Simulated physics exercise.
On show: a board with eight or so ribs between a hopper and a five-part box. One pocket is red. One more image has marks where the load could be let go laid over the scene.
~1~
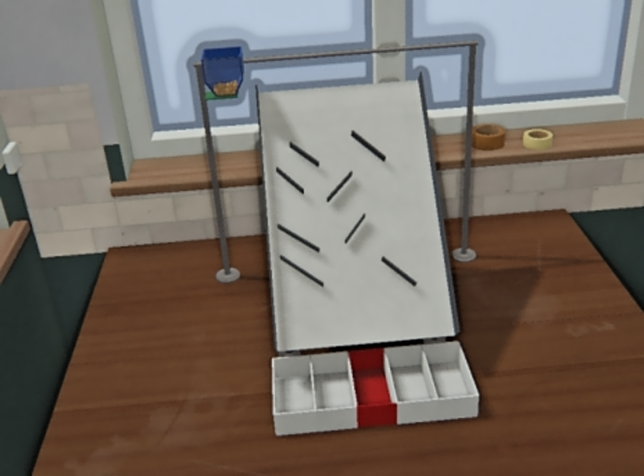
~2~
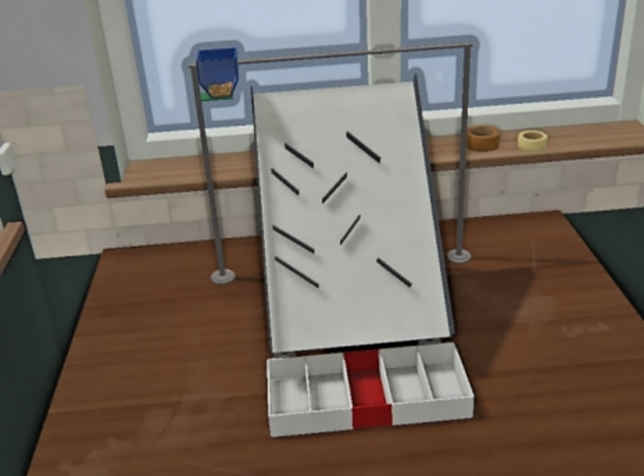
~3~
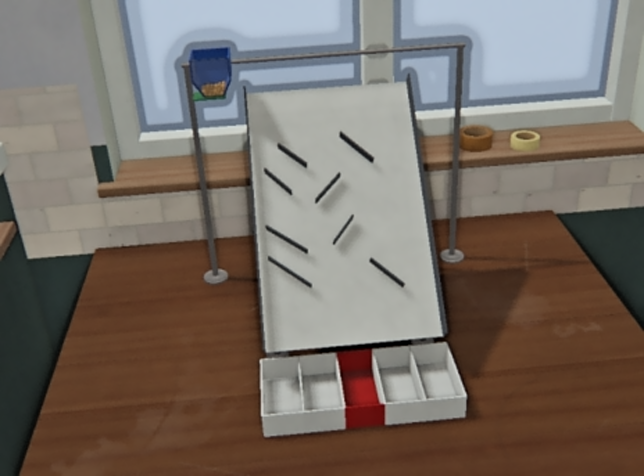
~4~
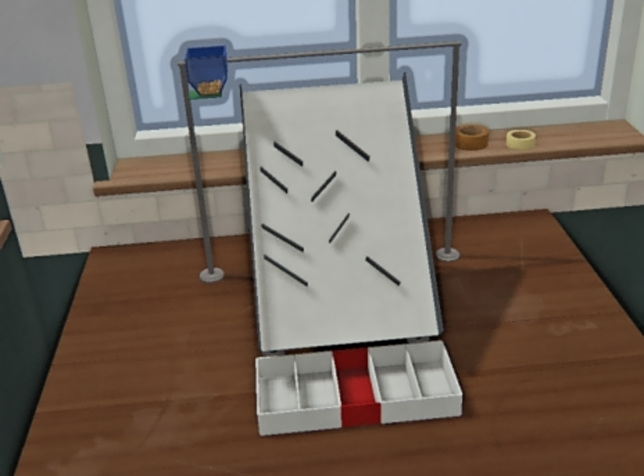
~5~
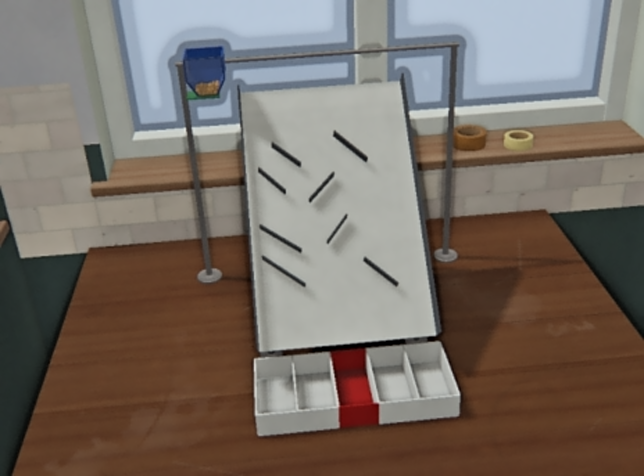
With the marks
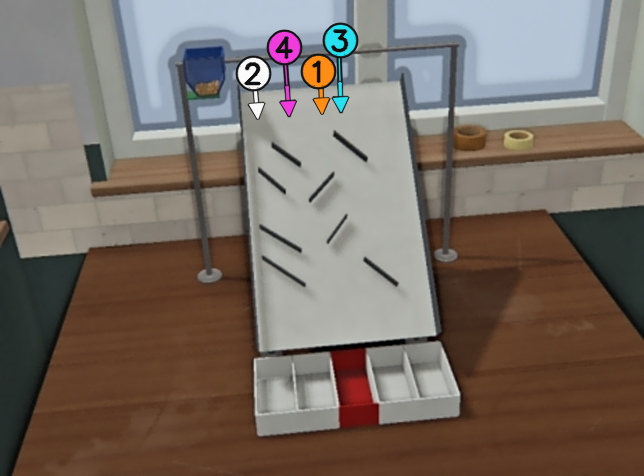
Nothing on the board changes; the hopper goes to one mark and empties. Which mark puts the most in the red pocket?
Go for 4.
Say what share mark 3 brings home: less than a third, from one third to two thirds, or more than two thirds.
Mark 3 gives less than a third.
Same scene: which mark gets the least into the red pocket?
The answer is 3.
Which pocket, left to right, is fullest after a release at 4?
The third.
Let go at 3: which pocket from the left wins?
The fifth from the left.
On the marked copy, mark 1 meets the board at (321, 108); mark 2 meets the board at (257, 113); mark 3 meets the board at (340, 106); mark 4 meets the board at (288, 110).
Choosing 1, about a third in the red pocket, about half in other pockets, a small part outside the box.
Choosing 2, about a third in the red pocket, about half in other pockets, a small part outside the box.
Choosing 3, a small part in the red pocket, about two thirds in other pockets, about a quarter outside the box.
Choosing 4, most in the red pocket, a small part in other pockets, a small part outside the box.
